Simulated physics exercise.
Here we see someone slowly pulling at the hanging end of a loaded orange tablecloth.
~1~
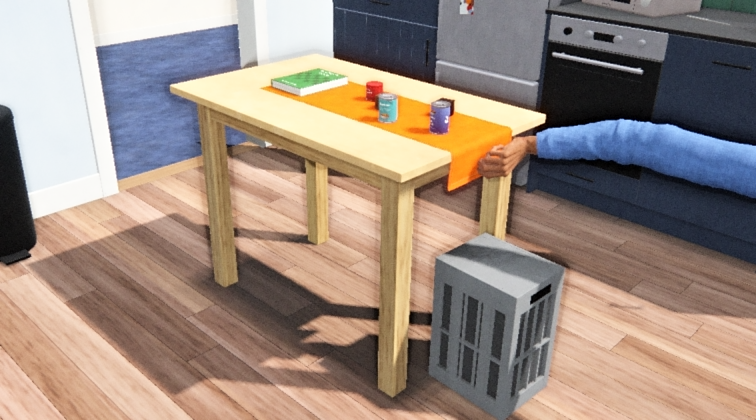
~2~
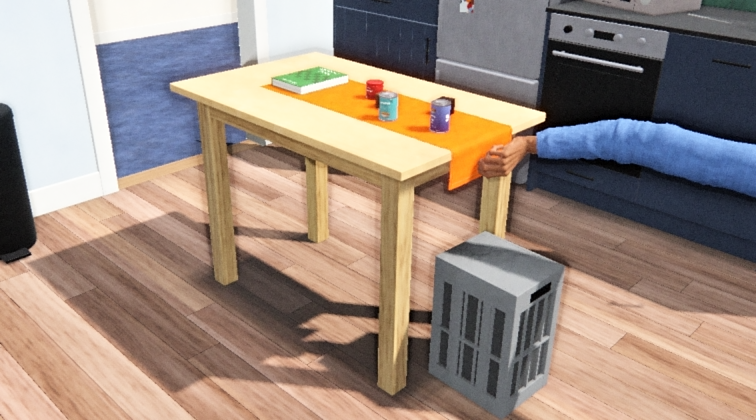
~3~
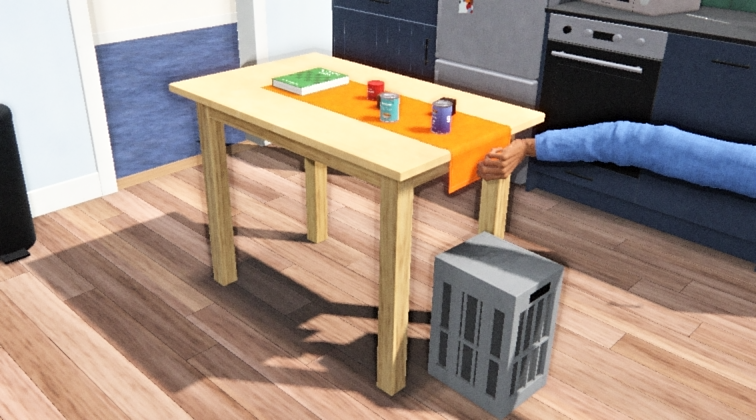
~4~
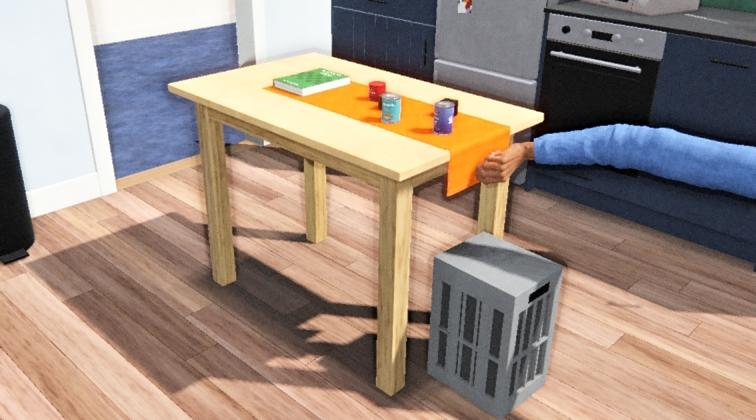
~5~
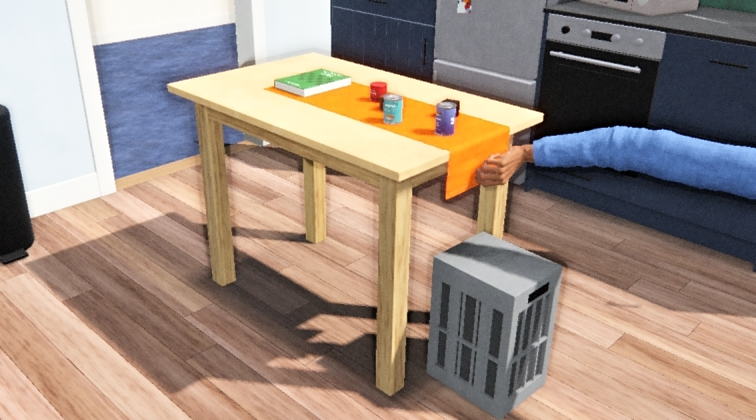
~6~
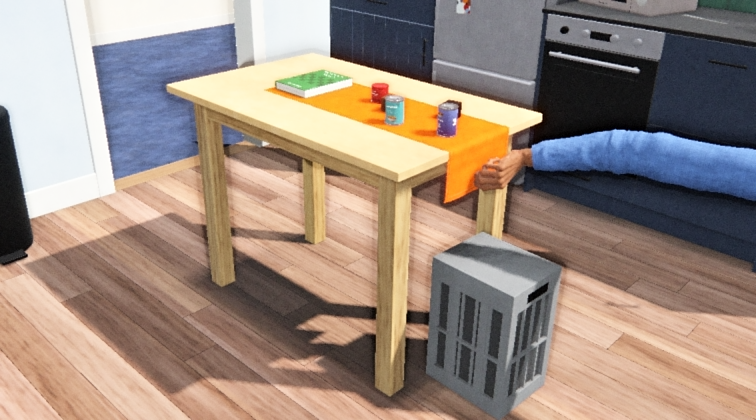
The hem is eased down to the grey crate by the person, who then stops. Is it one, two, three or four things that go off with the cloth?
My guess is it ends up with two missing from the top.
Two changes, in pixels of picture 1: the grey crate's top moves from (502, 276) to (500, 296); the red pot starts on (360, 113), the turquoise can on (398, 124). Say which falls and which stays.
The red pot stays put, the turquoise can is lost.
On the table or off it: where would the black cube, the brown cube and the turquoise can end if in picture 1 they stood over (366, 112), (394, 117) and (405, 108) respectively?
First the black cube: It is still up there. Next the brown cube: It is still up there. Last the turquoise can: It is still up there.
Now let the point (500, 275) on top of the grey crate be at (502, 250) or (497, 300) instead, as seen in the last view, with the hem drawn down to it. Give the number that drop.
1 and 3.
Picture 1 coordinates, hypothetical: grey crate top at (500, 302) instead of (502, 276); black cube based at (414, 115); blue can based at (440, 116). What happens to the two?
The black cube? Lost. The blue can? Lost.
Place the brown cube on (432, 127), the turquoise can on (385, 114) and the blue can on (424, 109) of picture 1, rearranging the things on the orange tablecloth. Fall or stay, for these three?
The brown cube is off the top, the turquoise can is still on top, the blue can is still on top.
Soon after, hem near (475, 218); all still up.
After that, hem on the crate; blue can and black cube gone.
In the end, hem on the crate; blue can and black cube gone. The count of fallen things is two.
